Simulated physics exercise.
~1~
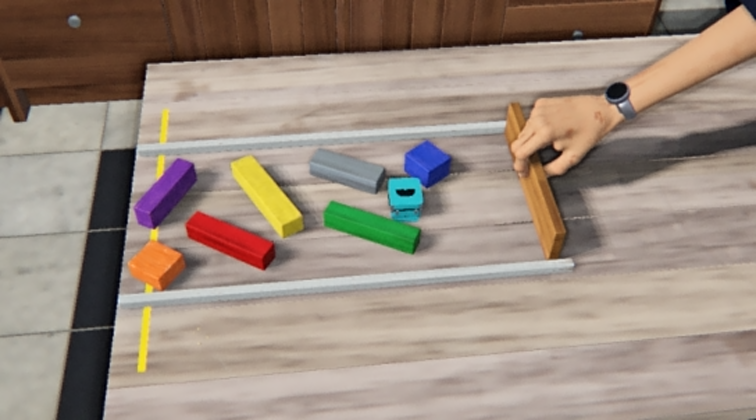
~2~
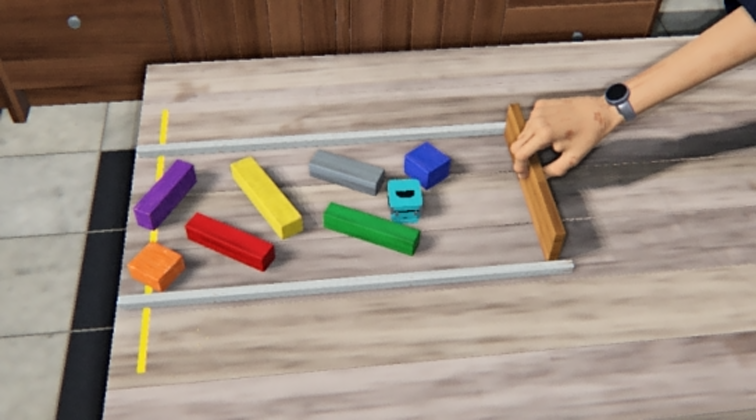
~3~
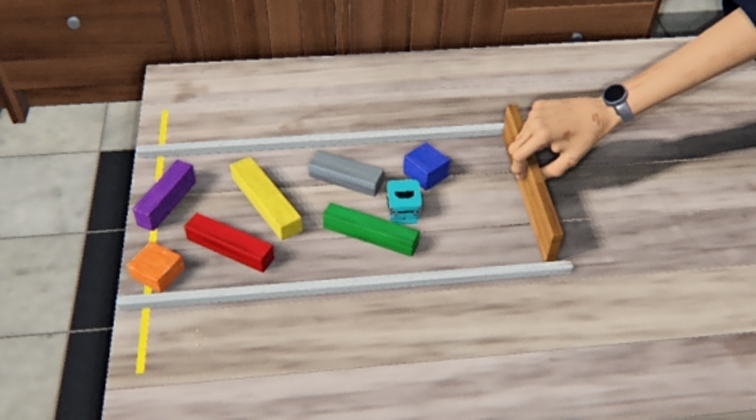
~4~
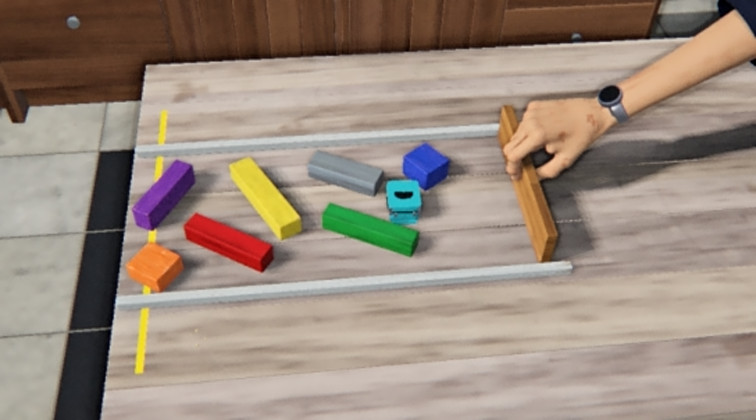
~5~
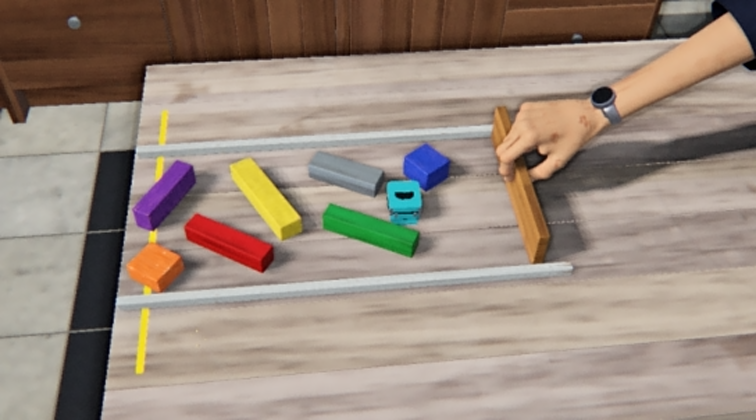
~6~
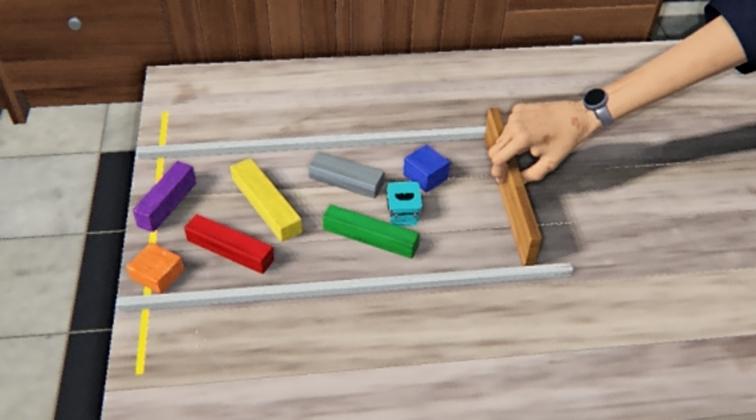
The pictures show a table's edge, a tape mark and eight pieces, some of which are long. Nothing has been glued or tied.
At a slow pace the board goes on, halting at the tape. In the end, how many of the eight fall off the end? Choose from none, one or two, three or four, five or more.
Final count: Five or more.
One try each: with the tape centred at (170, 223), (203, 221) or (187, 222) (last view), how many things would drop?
Down on the floor: 5, 2 and 4.
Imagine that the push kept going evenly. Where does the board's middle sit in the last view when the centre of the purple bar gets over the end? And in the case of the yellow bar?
Near (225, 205), then near (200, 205).
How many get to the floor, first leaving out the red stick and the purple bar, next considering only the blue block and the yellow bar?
That makes 4 fallen, then 4 fallen in the other try.
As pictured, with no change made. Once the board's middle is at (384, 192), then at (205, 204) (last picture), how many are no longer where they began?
The number moved is 4 and then 8.
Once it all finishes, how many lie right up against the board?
2.
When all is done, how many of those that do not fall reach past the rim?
The total comes out at 2.
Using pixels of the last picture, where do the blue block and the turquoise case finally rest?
Positions - first (139, 178), then (135, 223).
A little later, none off yet; orange block at rest near (156, 268); purple bar at rest near (166, 196); red stick at rest near (229, 243).
Next, none off yet; orange block at rest near (156, 268); purple bar at rest near (166, 196); red stick moving near (222, 248).
Later still, none off yet; orange block tilted well over near (104, 286); purple bar tilted a little near (115, 200); red stick shifted about its own width near (135, 263).
When it is over, the number that fall off is five or more; down, green stick, grey stick, yellow bar, red stick, purple bar and orange block.
